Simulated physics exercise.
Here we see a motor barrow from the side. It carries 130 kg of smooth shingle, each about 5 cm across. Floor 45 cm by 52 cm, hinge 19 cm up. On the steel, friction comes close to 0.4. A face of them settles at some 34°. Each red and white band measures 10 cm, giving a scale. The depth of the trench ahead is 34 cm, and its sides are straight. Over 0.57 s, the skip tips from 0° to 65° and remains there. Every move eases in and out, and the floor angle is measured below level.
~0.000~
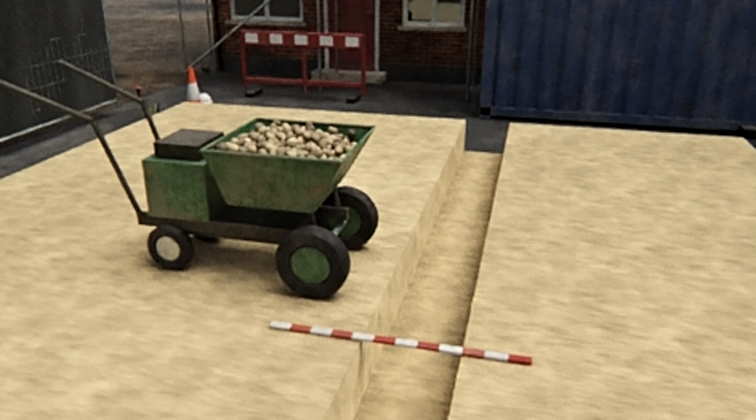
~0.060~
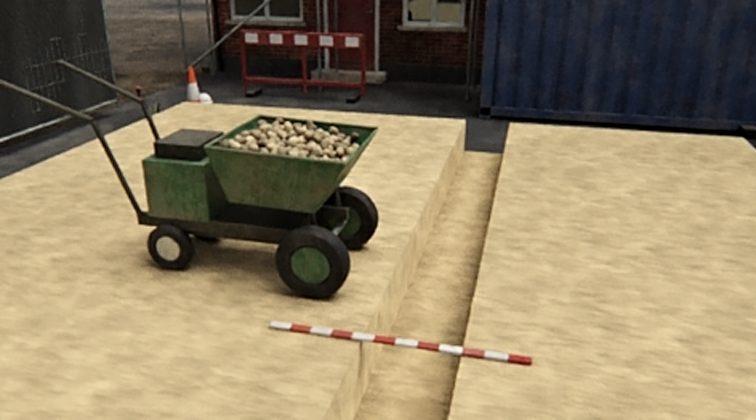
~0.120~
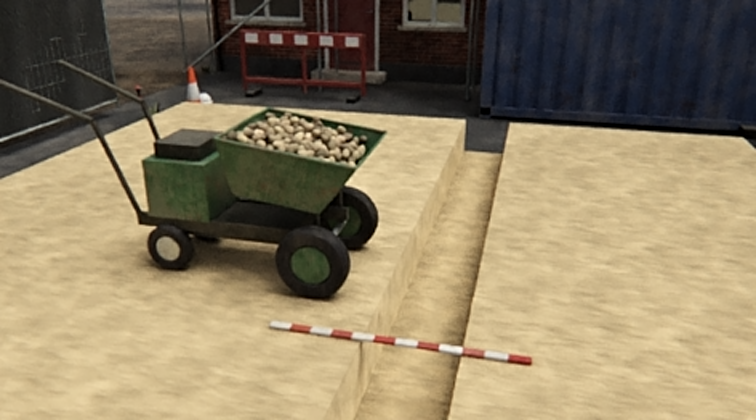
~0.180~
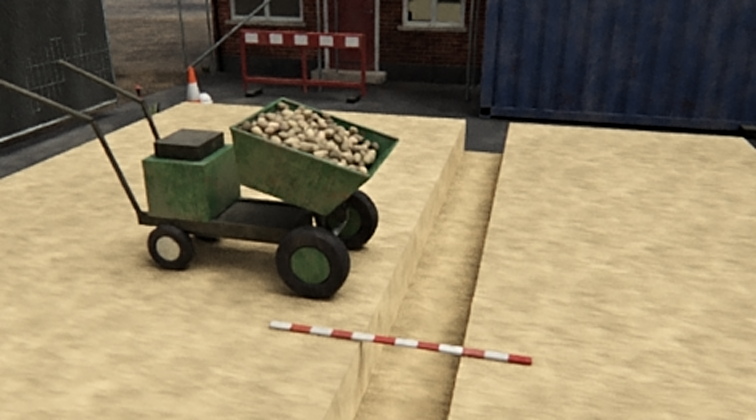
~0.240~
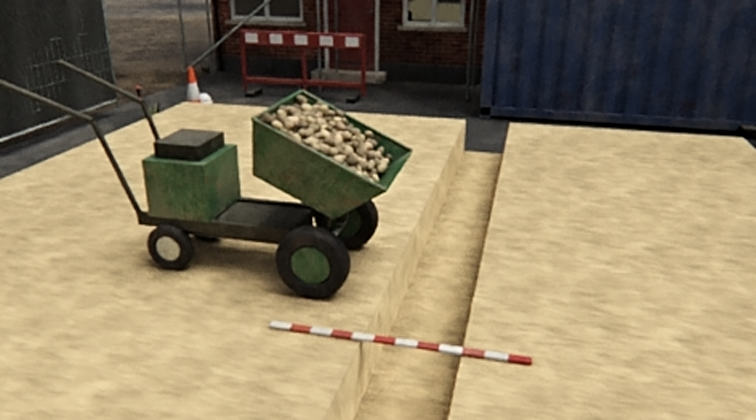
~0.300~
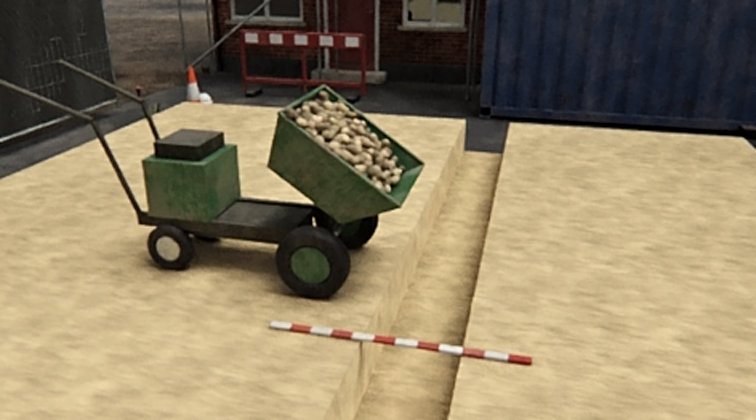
A green motor barrow stood still beside a straight trench while its skip, heaped with smooth stones, tilted forward to the right, slowly at first and then steeply, with the stones still inside.
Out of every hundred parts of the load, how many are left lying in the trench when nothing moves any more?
Around 40 in every hundred.
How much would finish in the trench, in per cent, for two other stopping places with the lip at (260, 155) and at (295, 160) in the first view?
Near 70 and near 75 percent.
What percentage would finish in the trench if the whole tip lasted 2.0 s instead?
My guess is near 70 percent.
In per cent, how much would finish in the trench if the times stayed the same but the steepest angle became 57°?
Then close to 25 per cent.
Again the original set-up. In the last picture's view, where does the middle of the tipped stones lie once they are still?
Look at roughly (489, 285).
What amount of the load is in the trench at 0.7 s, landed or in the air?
Close to 15 per cent at that time.
After 0.4 s the floor is at 55°; 100 % in the skip; the foremost stones are at (418, 211).
After 0.7 s the floor is at 65°; 72 % in the skip, 16 % in the trench, 12 % past the trench; the foremost stones are at (509, 280).
After 1.0 s the floor is at 65°; 34 % in the skip, 20 % in the trench, 46 % past the trench; the foremost stones are at (697, 323).
After 3.0 s the floor is at 65°; 13 % in the skip, 40 % in the trench, 47 % past the trench; the foremost stones are past the picture's edge.
